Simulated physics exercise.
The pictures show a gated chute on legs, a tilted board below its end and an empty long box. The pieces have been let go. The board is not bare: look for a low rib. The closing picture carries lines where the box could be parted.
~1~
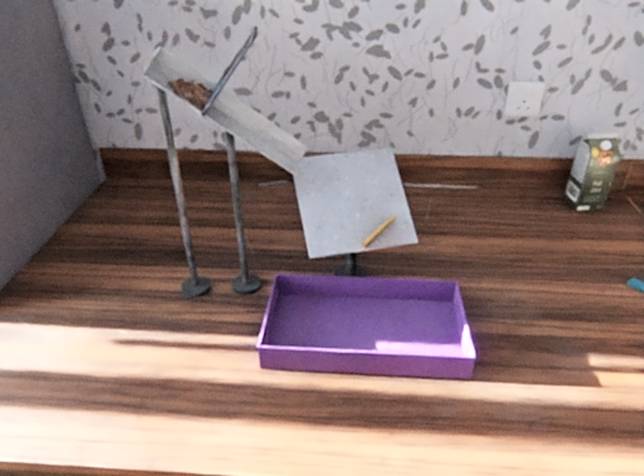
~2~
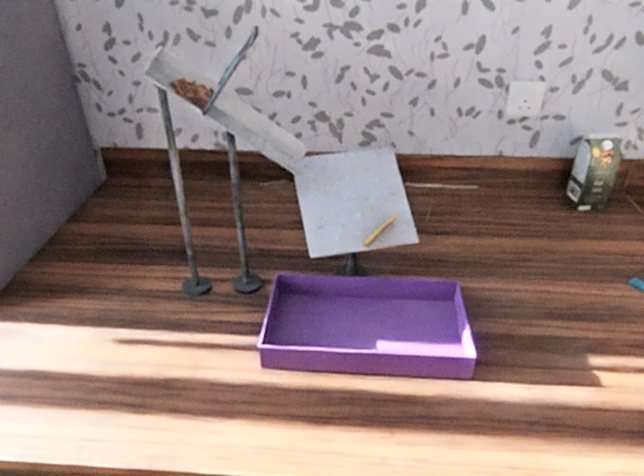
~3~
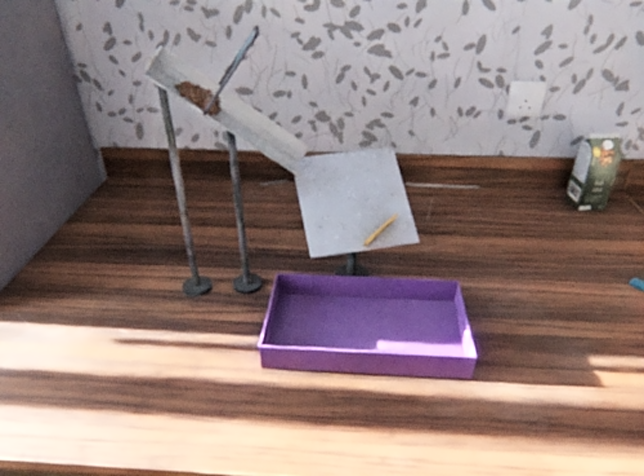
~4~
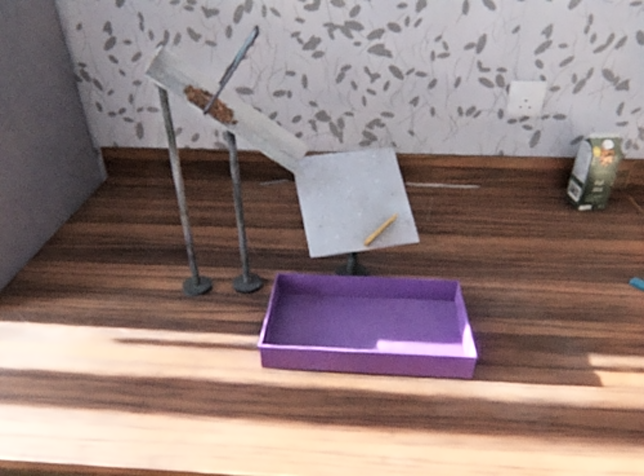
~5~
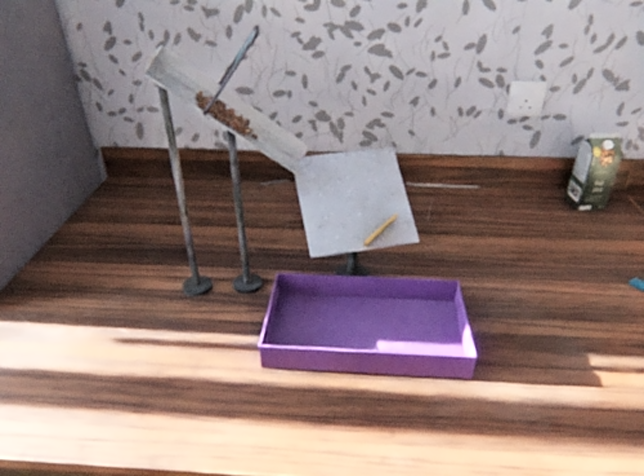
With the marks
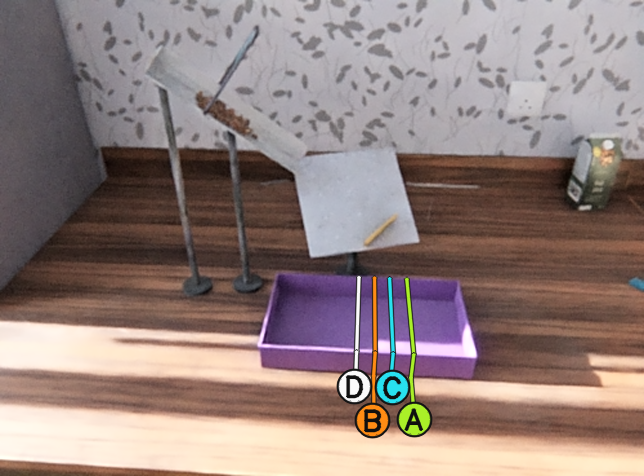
The clip opens on brown bits of kibble bunched high in a sloping chute on legs, above a tilted gray board with a small yellow rib and an empty purple box. The kibble then slides a short way down to the right, passing the gate and stretching into a longer, thinner streak.
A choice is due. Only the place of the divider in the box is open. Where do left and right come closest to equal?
Choose D.
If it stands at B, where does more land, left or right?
More lands on the left.
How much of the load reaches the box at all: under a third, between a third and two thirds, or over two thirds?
Between a third and two thirds.
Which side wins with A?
More lands on the left.
On the marked copy, line A crosses the front rim at (413, 353); line B crosses the front rim at (375, 351); line C crosses the front rim at (393, 352); line D crosses the front rim at (356, 350).
With A, of what is caught, all on the left of the divider, none on the right.
With B, of what is caught, most on the left of the divider, a small part on the right.
With C, of what is caught, nearly all on the left of the divider, a stray few on the right.
With D, of what is caught, about half on the left of the divider, about half on the right.
